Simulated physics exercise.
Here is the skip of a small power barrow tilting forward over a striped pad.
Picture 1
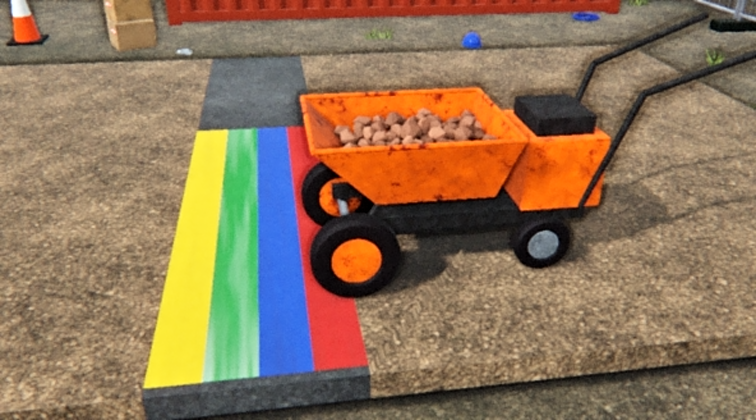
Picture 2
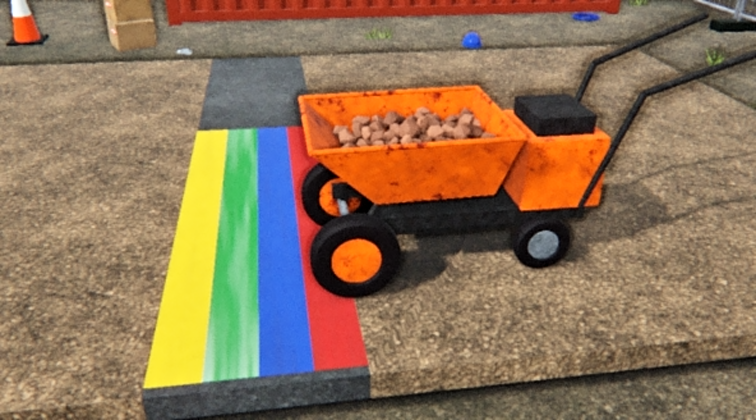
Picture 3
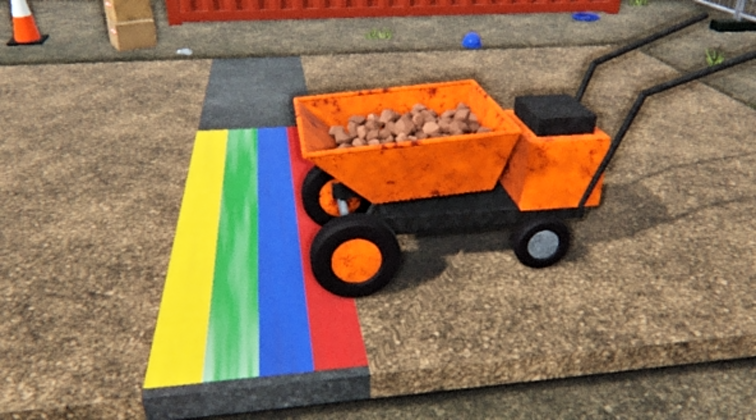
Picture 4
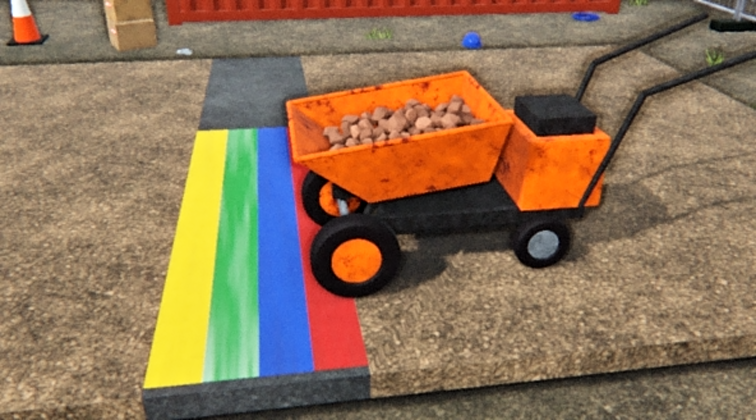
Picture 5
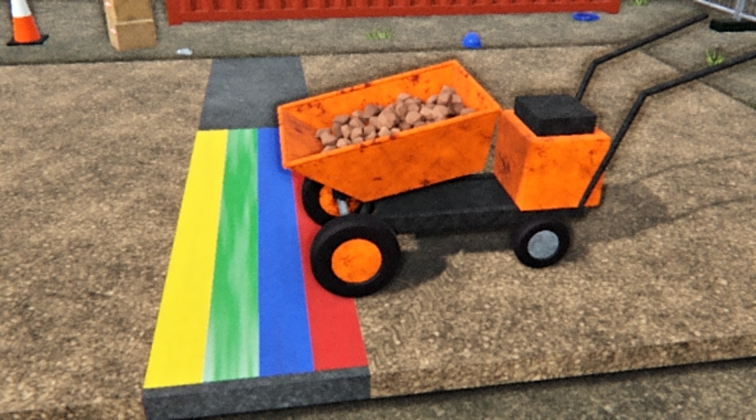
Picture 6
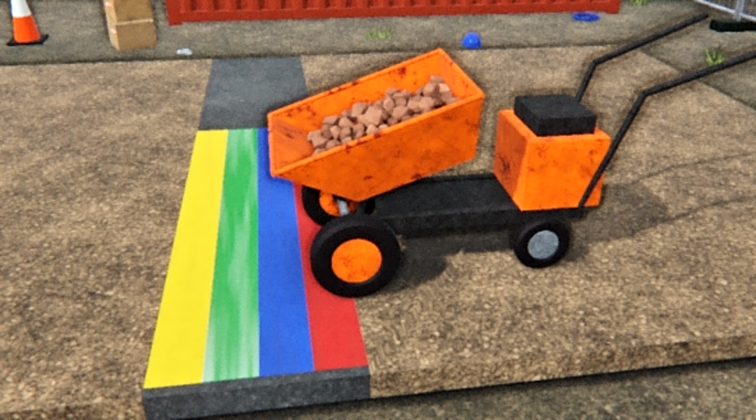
An orange skip loaded with brown rubble tilts gradually forward to the left on a barrow.
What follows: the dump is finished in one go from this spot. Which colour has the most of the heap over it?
The yellow one gets the largest share.
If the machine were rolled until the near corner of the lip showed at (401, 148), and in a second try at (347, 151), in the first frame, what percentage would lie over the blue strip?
In turn 40 and 10 in a hundred.
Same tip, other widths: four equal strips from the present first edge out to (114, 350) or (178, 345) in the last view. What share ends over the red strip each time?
Roughly 0 per cent, and 0 per cent.
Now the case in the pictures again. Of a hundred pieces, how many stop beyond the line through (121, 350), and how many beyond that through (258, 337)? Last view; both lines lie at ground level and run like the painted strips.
About 20 and 90 per cent.
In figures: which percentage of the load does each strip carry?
Red strip: 0 %, blue strip: 0 %, green strip: 20 %, yellow strip: 40 %.
Soon after the last picture, skip tipped steeply; all in the skip.
A little later, skip tipped right over; about two thirds in the skip; a small part over the green strip; about a quarter over the yellow strip; a stray few off the paint.
Later still, skip tipped right over; a small part in the skip; a stray few over the blue strip; about a quarter over the green strip; about a third over the yellow strip; about a third off the paint.
At rest, skip tipped right over; a small part in the skip; none over the red strip; a stray few over the blue strip; about a quarter over the green strip; about a third over the yellow strip; about a third off the paint.
